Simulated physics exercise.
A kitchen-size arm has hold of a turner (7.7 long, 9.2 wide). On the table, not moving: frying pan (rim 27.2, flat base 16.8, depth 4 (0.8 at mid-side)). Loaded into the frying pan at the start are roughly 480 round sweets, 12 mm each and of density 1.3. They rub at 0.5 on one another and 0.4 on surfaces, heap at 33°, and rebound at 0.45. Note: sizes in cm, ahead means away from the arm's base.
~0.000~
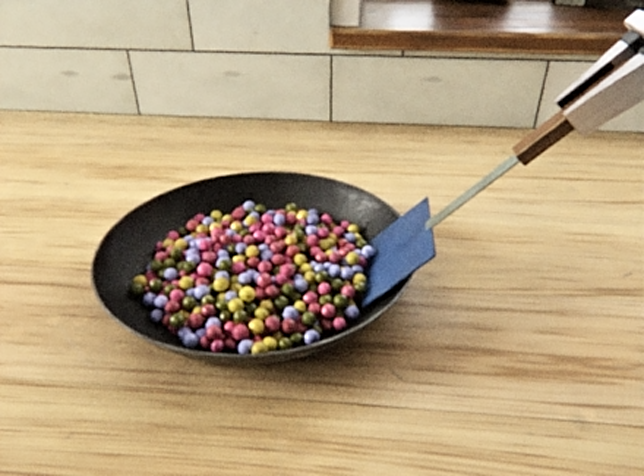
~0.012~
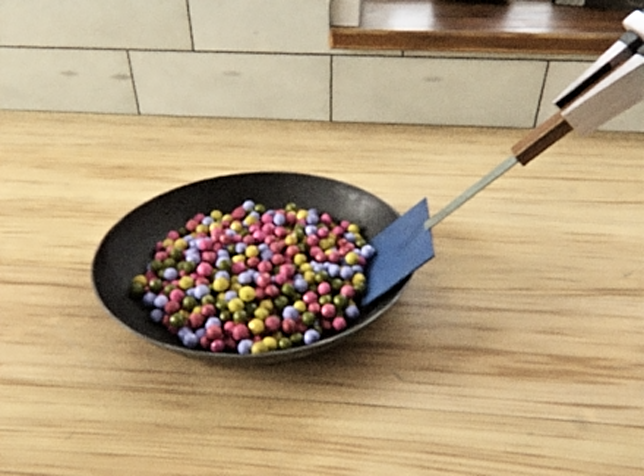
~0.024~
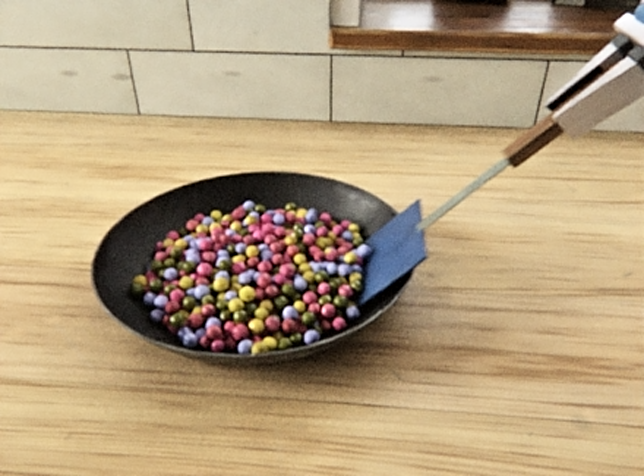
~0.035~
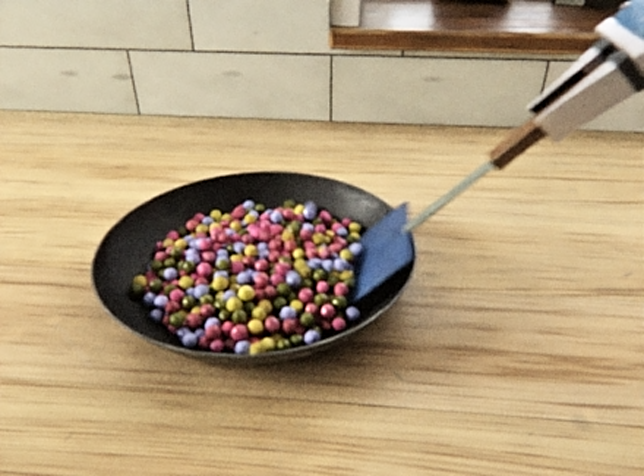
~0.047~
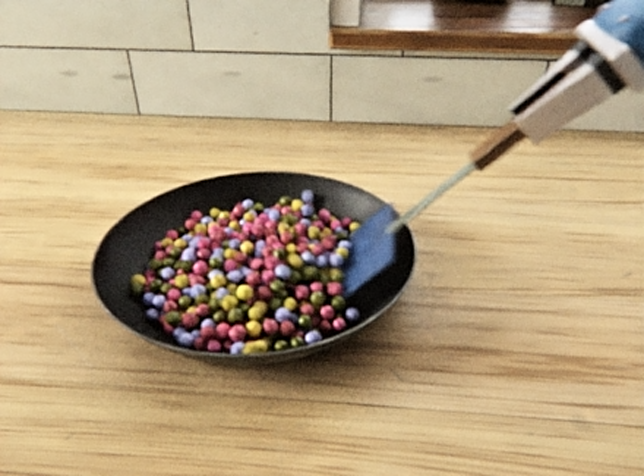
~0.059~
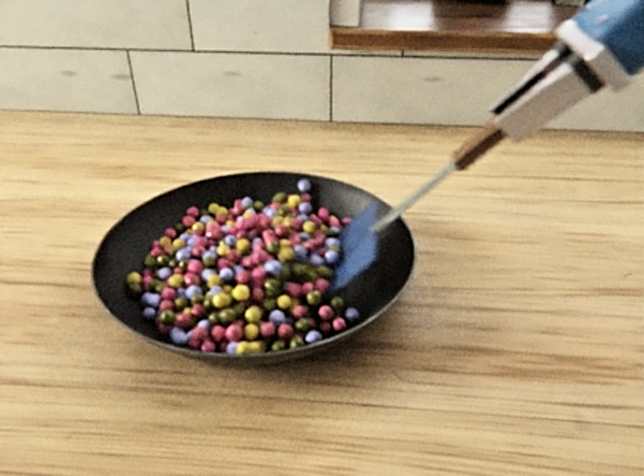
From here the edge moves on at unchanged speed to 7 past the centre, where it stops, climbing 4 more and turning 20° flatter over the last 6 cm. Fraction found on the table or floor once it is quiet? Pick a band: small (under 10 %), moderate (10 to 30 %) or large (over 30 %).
The share is moderate, 10 to 30 %.
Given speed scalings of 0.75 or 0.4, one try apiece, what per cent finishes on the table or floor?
Near 10 and near 0 percent respectively.
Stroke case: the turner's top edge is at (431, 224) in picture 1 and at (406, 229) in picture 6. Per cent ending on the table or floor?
I'd put it at roughly 0 per cent.
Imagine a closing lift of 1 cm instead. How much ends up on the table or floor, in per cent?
I'd say close to 10 per cent.
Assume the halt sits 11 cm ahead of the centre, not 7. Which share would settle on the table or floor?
Close to 40 per cent would end on the table or floor.
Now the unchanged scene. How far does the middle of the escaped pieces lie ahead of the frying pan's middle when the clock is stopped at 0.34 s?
Roughly 22 centimetres ahead.
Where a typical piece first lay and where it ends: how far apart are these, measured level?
I'd put it at close to 4 centimetres.
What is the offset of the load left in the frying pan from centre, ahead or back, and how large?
Ahead, by around 4.5 cm.
After 0.09 s, sloping 47°, highest piece 6 above the table; 481 in the frying pan.
After 0.13 s, sloping 41°, highest piece 7 above the table; 480 in the frying pan, 1 on the blade or in flight.
After 0.34 s, sloping 27°, highest piece 6 above the table; 379 in the frying pan, 100 on the table or floor, 2 on the blade or in flight.
After 1.39 s, sloping 27°, highest piece 4 above the table; 379 in the frying pan, 102 on the table or floor.
In the end, 379 in the frying pan, 102 on the table or floor. That is 21 % on the table or floor.
